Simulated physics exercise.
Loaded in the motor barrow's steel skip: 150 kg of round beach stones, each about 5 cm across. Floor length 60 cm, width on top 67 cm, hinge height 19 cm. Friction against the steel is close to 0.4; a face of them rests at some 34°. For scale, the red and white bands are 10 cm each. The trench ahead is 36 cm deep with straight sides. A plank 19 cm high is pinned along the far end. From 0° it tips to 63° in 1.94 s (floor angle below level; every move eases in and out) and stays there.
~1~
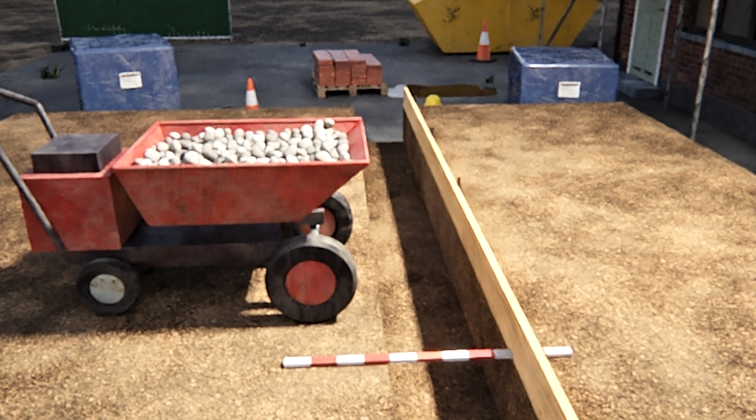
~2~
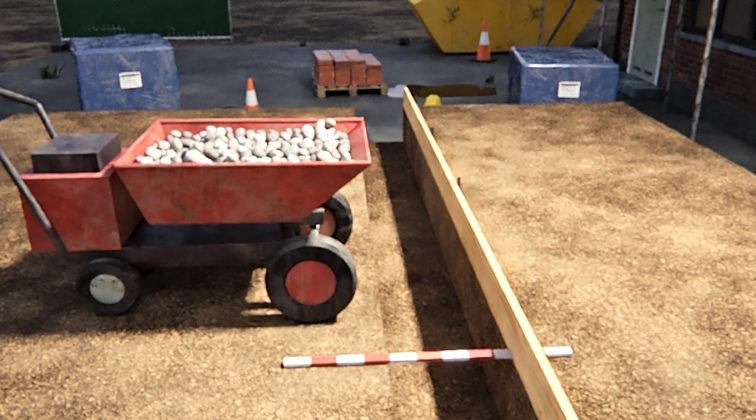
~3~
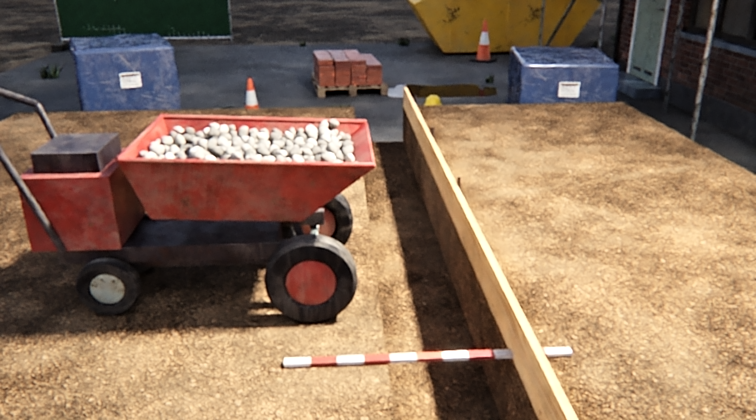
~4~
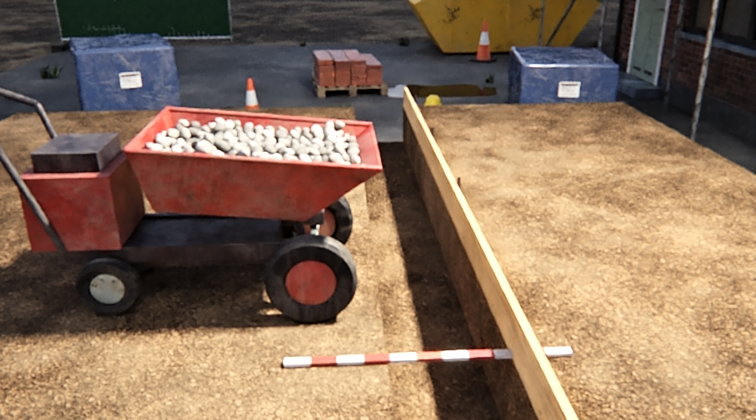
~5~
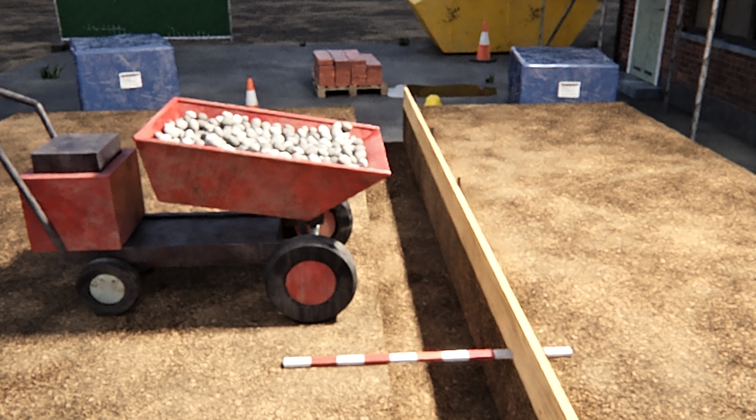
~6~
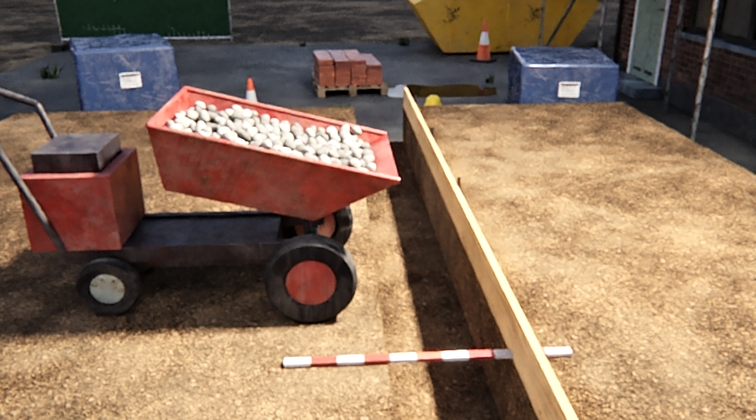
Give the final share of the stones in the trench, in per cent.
Close to 87 in a hundred.
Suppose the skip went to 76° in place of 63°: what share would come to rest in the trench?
It would be near 90 per cent.
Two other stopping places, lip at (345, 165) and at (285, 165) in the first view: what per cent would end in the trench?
First some 100, then 100 per cent.
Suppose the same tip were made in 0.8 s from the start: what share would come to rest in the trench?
Then about 75 per cent.
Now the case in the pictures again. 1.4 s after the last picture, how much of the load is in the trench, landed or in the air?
About 60 per cent by then.
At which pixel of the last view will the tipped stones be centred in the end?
Near (445, 334).
Then, 0.9 s after the last picture the floor is at 53°, 95 % in the skip, 5 % in the trench; the foremost stones are at (466, 244).
Then, 1.4 s after the last picture the floor is at 63°, 30 % in the skip, 58 % in the trench, 12 % past the trench; the foremost stones are at (589, 274).
Then, 1.8 s after the last picture the floor is at 63°, 7 % in the skip, 79 % in the trench, 13 % past the trench; the foremost stones are at (636, 260).
Then, 3.7 s after the last picture the floor is at 63°, 0 % in the skip, 87 % in the trench, 13 % past the trench; the foremost stones are at (656, 257).
